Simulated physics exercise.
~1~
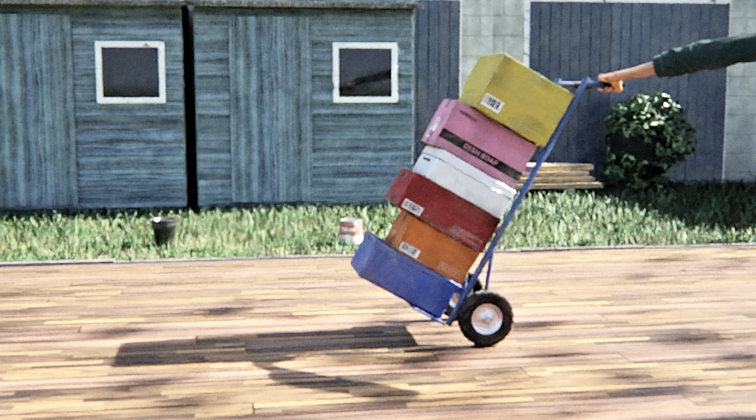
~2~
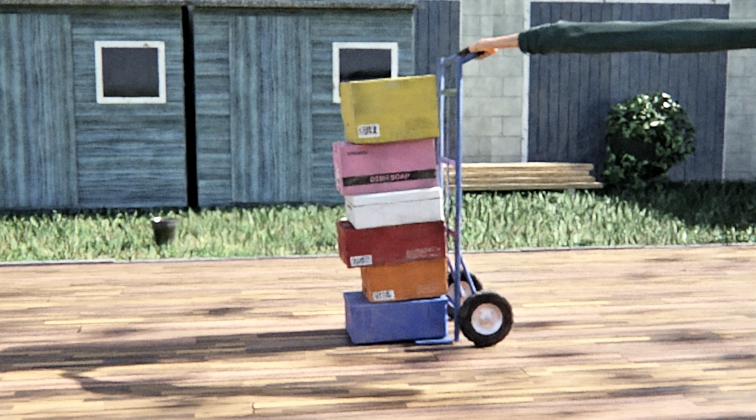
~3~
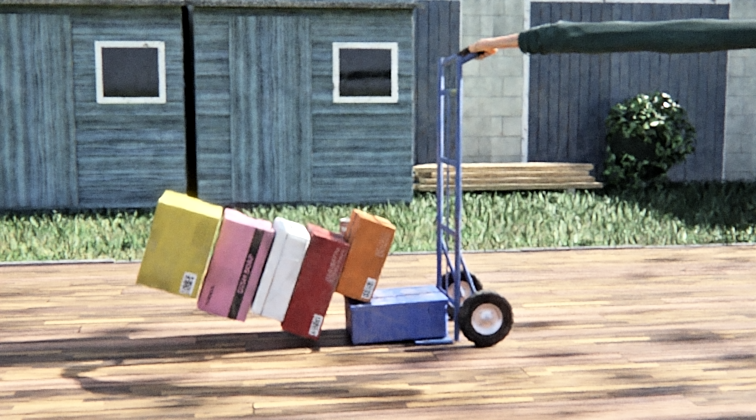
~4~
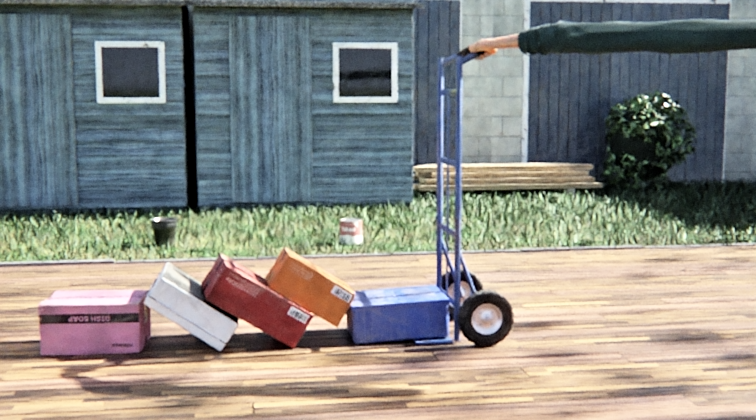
On a wooden deck before blue sheds, a hand swings a tilted hand truck carrying six stacked boxes upright and stops; the upper five topple left, leaving the blue one upright on the toe plate, the orange one leaning against it, and the yellow one out of sight.
